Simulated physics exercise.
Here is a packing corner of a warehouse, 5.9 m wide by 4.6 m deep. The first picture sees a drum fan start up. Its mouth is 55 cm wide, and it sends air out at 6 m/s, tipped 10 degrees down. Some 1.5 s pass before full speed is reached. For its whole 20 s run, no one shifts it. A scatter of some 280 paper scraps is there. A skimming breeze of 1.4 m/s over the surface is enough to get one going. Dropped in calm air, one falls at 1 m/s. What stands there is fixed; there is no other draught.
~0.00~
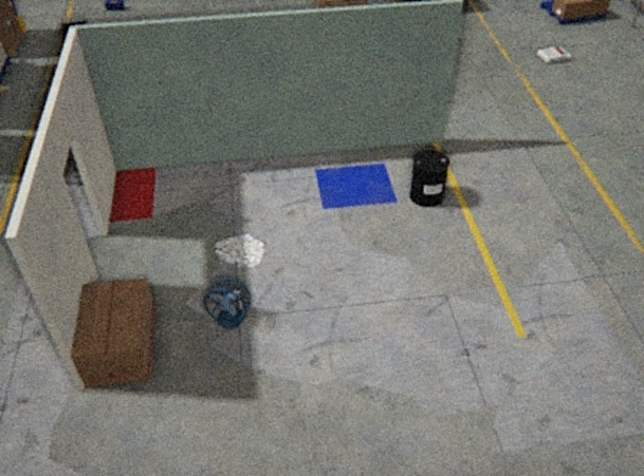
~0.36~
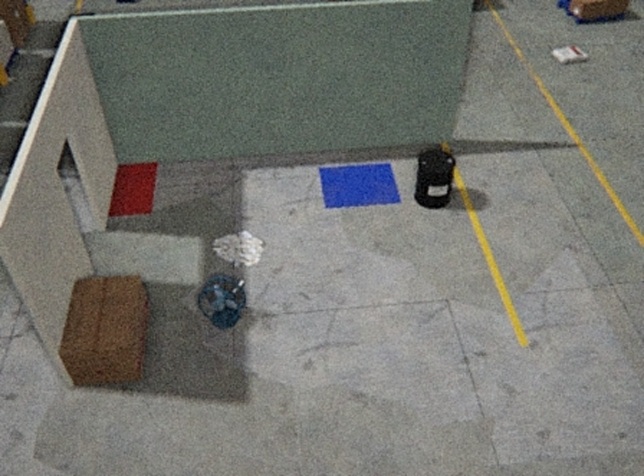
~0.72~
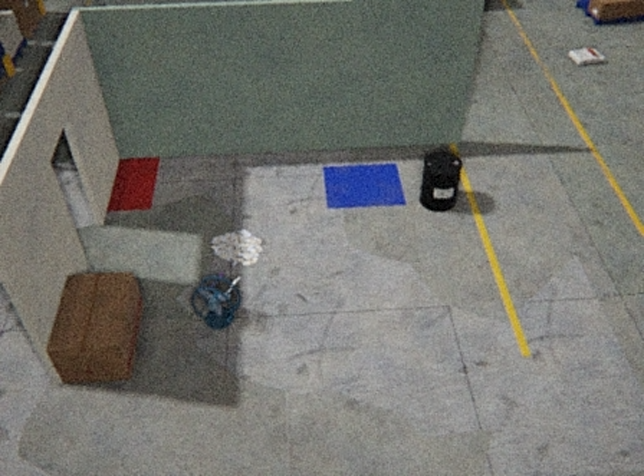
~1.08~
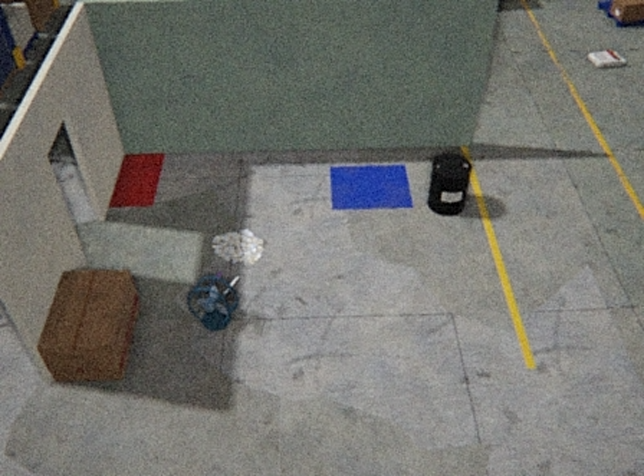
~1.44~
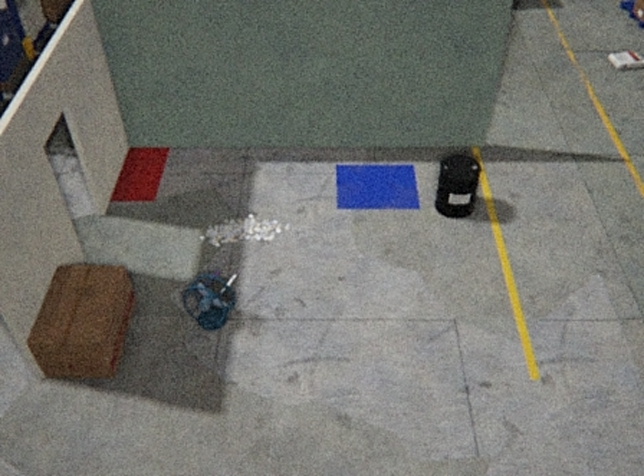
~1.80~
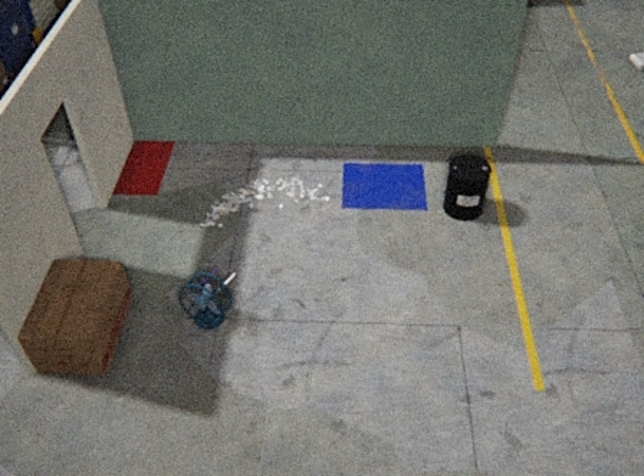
The clip shows a packing corner with a carton, a barrel, a blue fan and red and blue floor areas; a small pile of white paper scraps lies still, then spreads across the floor away from the fan, toward the upper right.
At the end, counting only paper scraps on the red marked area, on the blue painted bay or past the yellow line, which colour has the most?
Red.
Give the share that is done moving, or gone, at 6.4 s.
About 20 %.
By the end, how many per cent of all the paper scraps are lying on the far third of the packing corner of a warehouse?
About 80 percent.
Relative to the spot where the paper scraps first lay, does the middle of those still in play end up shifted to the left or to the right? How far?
Leftward, some 1.4 m.
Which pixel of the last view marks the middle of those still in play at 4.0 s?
Roughly pixel (238, 144).
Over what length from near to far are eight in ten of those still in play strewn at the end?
0.0 m, roughly.
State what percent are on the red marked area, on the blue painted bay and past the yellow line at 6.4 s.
15 % red, 0 % blue, 15 % yellow.
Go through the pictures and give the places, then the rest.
In the first frame, the middle of the paper scraps is near (240, 249), none has stirred yet and the mouth of the drum fan is at (228, 301).
In the second frame, the middle of the paper scraps is near (238, 247), none has stirred yet, the yellow line is centred on (481, 228), the red marked area is centred on (134, 188) and the blue painted bay is centred on (359, 185).
In the third frame, the middle of the paper scraps is near (236, 246), none has stirred yet, the top of a large carton is at (92, 308) and the top of a barrel is at (443, 163).
In the fourth frame, the middle of the paper scraps is near (238, 244), the farthest in sight from the drum fan is at (245, 231) and about 5 % have left their places.
In the fifth frame, the middle of the paper scraps is near (239, 231), the farthest in sight from the drum fan is at (251, 216) and about 85 % have left their places.
In the sixth frame, the middle of the paper scraps is near (248, 194), the farthest in sight from the drum fan is at (298, 177) and all have left their places.
After 4.0 s, 96 % are on the move or not yet settled, 11 % are past the yellow line, 9 % on the red marked area and 0 % on the blue painted bay; the middle of those still in play is near (238, 144).
After 6.4 s, 81 % are on the move or not yet settled, 16 % are past the yellow line, 14 % on the red marked area and 0 % on the blue painted bay; the middle of those still in play is near (217, 142).
After 11.0 s, 65 % are on the move or not yet settled, 18 % are past the yellow line, 24 % on the red marked area and 0 % on the blue painted bay; the middle of those still in play is near (194, 144).
After 20.0 s, at the end, 18 % are past the yellow line, 39 % on the red marked area and 0 % on the blue painted bay; the middle of those still in play is near (177, 143).
